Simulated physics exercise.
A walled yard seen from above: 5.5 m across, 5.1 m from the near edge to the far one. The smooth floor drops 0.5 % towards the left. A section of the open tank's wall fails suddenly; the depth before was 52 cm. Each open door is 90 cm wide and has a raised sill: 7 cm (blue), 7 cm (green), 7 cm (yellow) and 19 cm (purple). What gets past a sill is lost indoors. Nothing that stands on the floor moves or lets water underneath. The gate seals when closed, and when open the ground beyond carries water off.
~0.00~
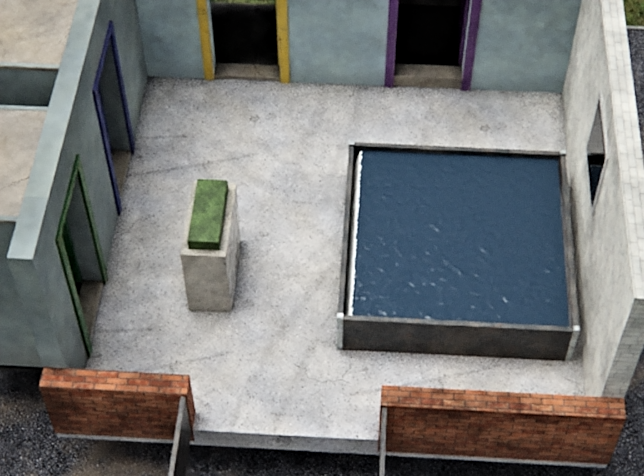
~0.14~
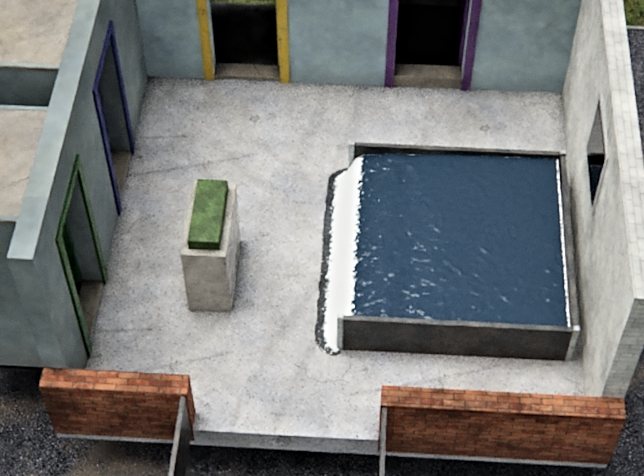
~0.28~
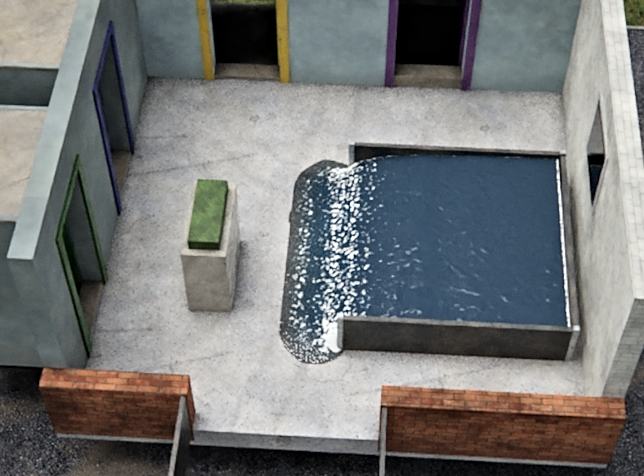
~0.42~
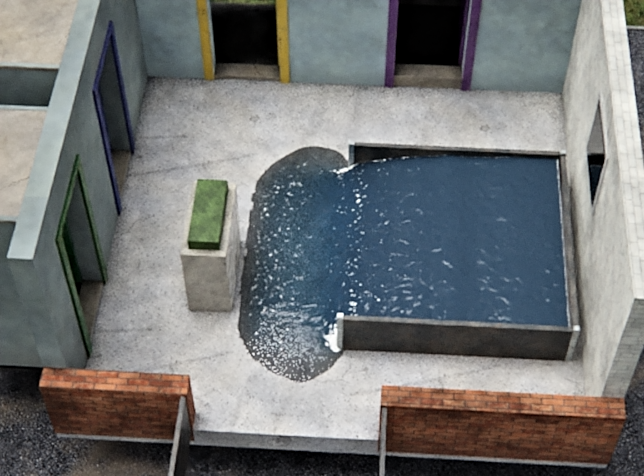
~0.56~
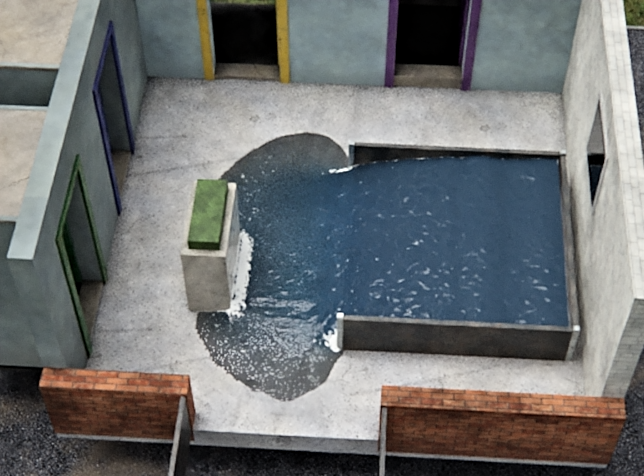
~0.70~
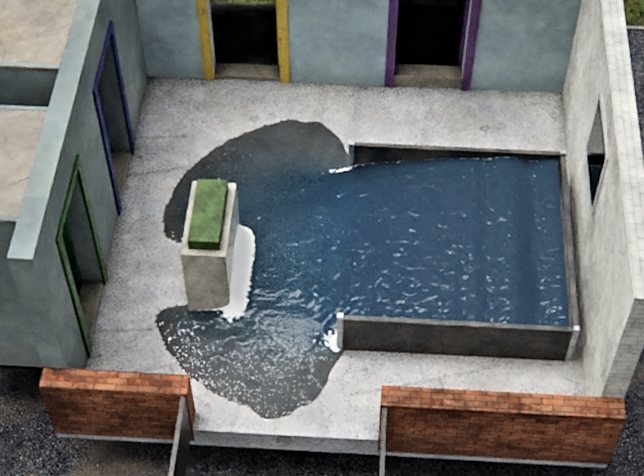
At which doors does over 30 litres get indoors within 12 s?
The water let in: At the blue door it exceeds the limit; at the green door it passes the limit; at the yellow door it passes the limit; at the purple door it does not reach the limit.
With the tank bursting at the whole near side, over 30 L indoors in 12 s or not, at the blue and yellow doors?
Then: Blue under, yellow below.
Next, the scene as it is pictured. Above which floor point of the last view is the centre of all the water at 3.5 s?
Near (286, 233).
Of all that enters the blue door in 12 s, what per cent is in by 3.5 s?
Some 65 per cent by then.
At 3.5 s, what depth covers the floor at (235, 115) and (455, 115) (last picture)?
In that order: 12 and 0 cm.
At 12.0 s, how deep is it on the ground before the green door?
About 7.5 cm.
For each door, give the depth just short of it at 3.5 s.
In cm: Blue 22, green 11, yellow 20, purple 0.
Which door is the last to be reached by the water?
It is the purple one.
After 1.4 s water covers 50 % of the floor and is deepest (40 cm) near (243, 278); blue door 15 cm at the sill, 21 L in, green door 7 cm at the sill, 1 L in, yellow door not reached, purple door not reached.
After 2.2 s water covers 55 % of the floor and is deepest (42 cm) near (148, 78); blue door 21 cm at the sill, 120 L in, green door 12 cm at the sill, 5 L in, yellow door 6 cm at the sill, 0 L in, purple door not reached.
After 3.5 s water covers 65 % of the floor and is deepest (28 cm) near (148, 78); blue door 22 cm at the sill, 253 L in, green door 11 cm at the sill, 29 L in, yellow door 20 cm at the sill, 37 L in, purple door not reached.
After 7.0 s water covers 85 % of the floor and is deepest (15 cm) near (552, 95); blue door 10 cm at the sill, 374 L in, green door 11 cm at the sill, 47 L in, yellow door 14 cm at the sill, 203 L in, purple door 7 cm at the sill, 0 L in.
After 12.0 s water covers 95 % of the floor and is deepest (10 cm) near (266, 103); blue door 8 cm at the sill, 384 L in, green door 8 cm at the sill, 72 L in, yellow door 9 cm at the sill, 229 L in, purple door 9 cm at the sill, 0 L in.
